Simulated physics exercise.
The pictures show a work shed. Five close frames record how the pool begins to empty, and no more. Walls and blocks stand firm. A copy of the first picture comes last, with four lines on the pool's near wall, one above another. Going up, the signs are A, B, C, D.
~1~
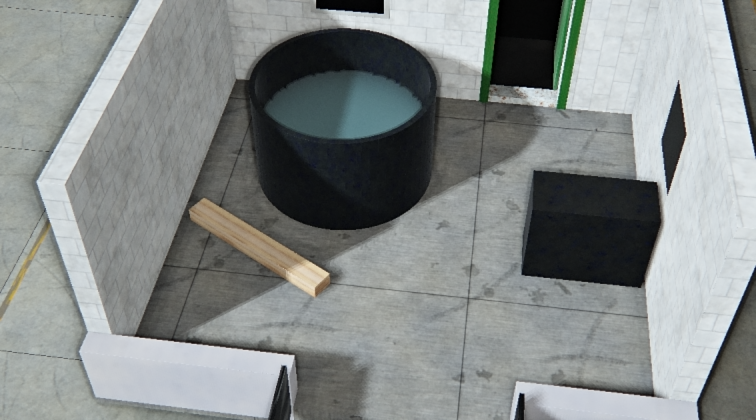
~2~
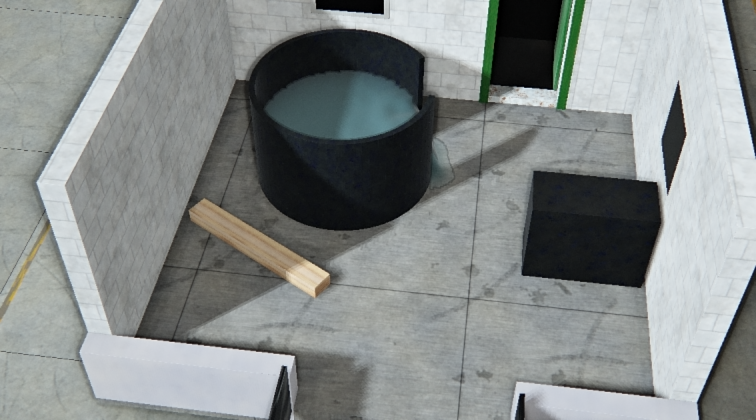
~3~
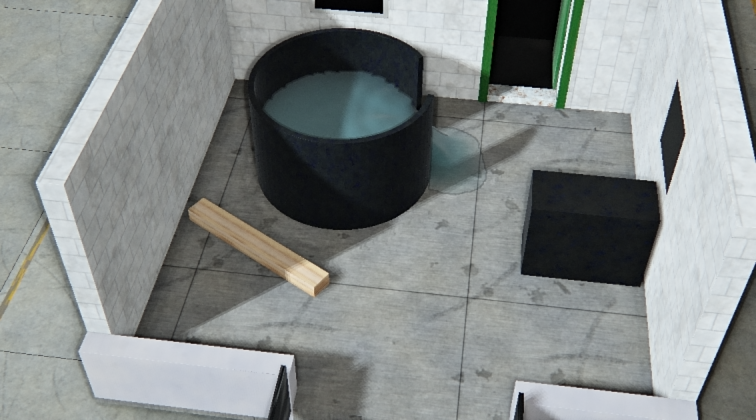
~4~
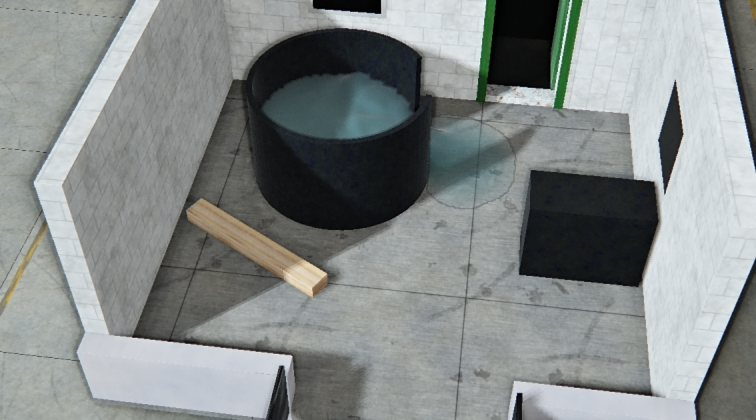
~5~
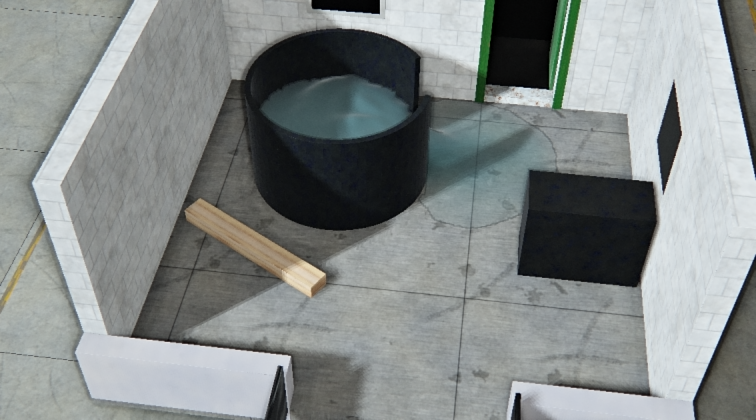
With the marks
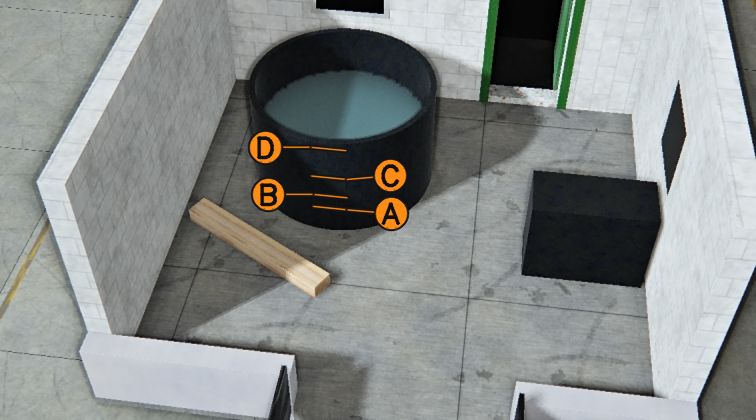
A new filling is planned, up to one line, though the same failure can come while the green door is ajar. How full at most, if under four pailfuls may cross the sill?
The limit is A.
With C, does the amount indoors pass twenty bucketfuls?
Yes, clearly.
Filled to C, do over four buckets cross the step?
Yes, that goes wrong.
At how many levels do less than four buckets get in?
One of them.
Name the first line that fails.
B.
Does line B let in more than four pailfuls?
Yes.
In orange, A at (330, 208); B at (329, 196); C at (329, 177); D at (327, 148); from the bottom up A, B, C, D.
With A, a splash gets over, under a bucket.
With B, about 12 bucketfuls get in.
With C, dozens of bucketfuls pour in.
With D, dozens of bucketfuls pour in.
